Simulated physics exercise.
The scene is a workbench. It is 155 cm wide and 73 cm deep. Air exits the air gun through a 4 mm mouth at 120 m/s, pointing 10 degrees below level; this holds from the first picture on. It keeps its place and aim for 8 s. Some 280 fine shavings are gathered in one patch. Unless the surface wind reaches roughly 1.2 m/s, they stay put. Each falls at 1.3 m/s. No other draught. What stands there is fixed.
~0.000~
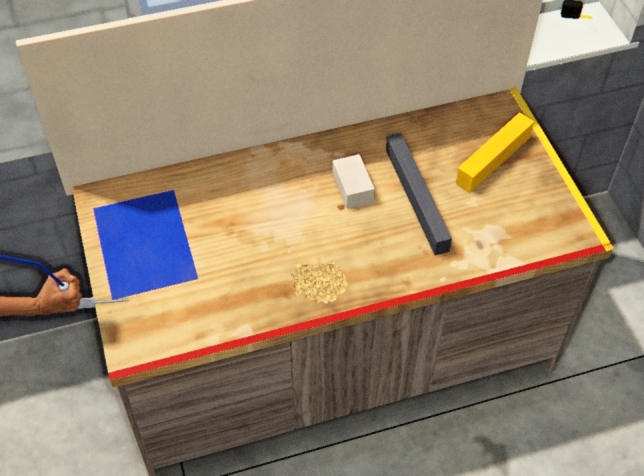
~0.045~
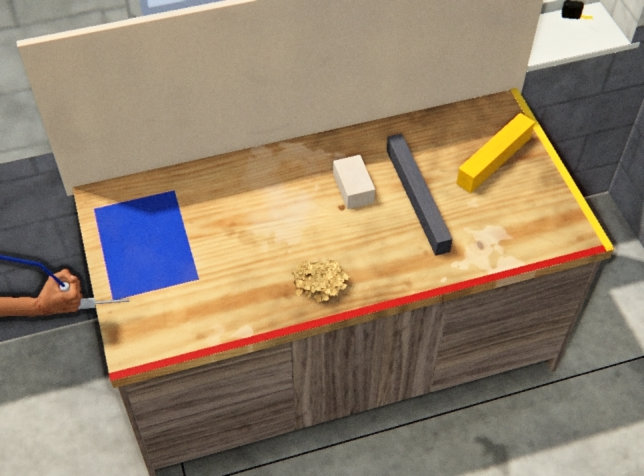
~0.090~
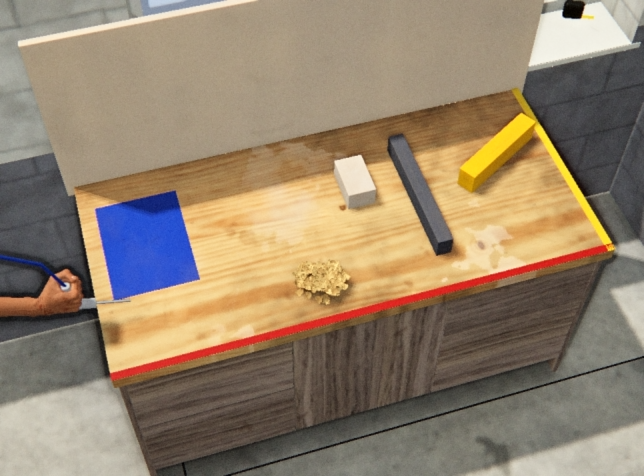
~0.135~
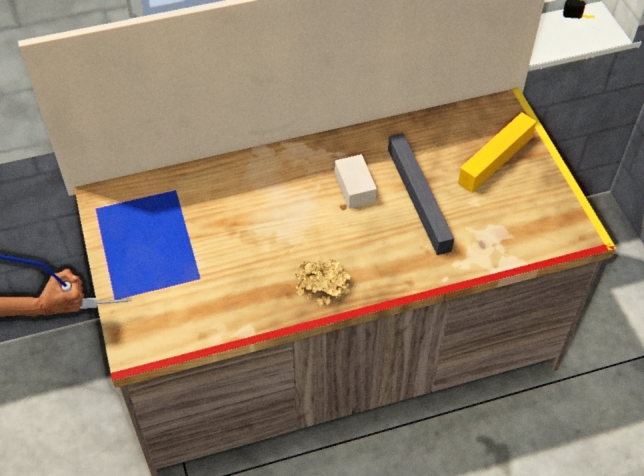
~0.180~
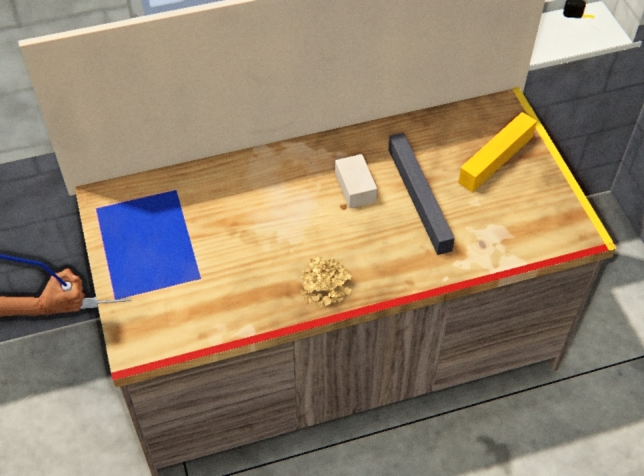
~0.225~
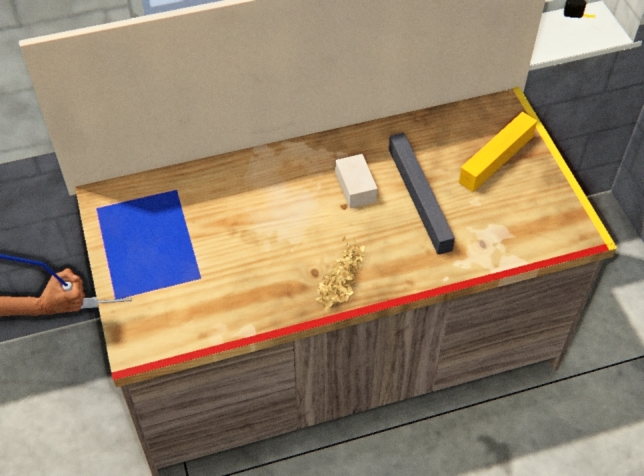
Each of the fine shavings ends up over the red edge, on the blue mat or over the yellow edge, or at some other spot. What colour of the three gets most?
I would say red.
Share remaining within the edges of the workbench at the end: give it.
Roughly 30 per cent.
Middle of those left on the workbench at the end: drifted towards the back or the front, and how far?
Direction to the rear, distance about 55 cm.
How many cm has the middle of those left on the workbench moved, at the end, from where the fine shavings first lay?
65 cm.
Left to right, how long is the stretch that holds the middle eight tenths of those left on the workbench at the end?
About 40 cm.
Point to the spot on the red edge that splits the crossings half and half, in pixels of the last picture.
Median crossing point, approx. (481, 284).
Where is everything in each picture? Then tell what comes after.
In the first picture, the middle of the fine shavings is near (318, 282), none has stirred yet and the mouth of the air gun is at (129, 300).
In the second picture, the middle of the fine shavings is near (319, 275), none has stirred yet, the red edge is centred on (375, 312), the blue mat is centred on (145, 243) and the yellow edge is centred on (562, 163).
In the third picture, the middle of the fine shavings is near (320, 275), none has stirred yet, the top of a block is at (355, 175) and the top of a plank is at (420, 185).
In the fourth picture, the middle of the fine shavings is near (320, 275) and none has stirred yet.
In the fifth picture, the middle of the fine shavings is near (326, 282), the farthest in sight from the air gun is at (347, 275) and about 15 % have left their places.
In the sixth picture, the middle of the fine shavings is near (343, 277), the farthest in sight from the air gun is at (362, 249) and about 70 % have left their places.
After 1.6 s, 62 % are over the red edge, 0 % on the blue mat and 3 % over the yellow edge; the middle of those still in play is near (427, 236); 72 % have settled or left.
After 2.6 s, 62 % are over the red edge, 0 % on the blue mat and 5 % over the yellow edge; the middle of those still in play is near (425, 233); 80 % have settled or left.
After 4.4 s, 63 % are over the red edge, 0 % on the blue mat and 6 % over the yellow edge; the middle of those still in play is near (384, 137); 84 % have settled or left.
After 8.0 s, at the end, 64 % are over the red edge, 0 % on the blue mat and 7 % over the yellow edge; the middle of those still in play is near (380, 132).
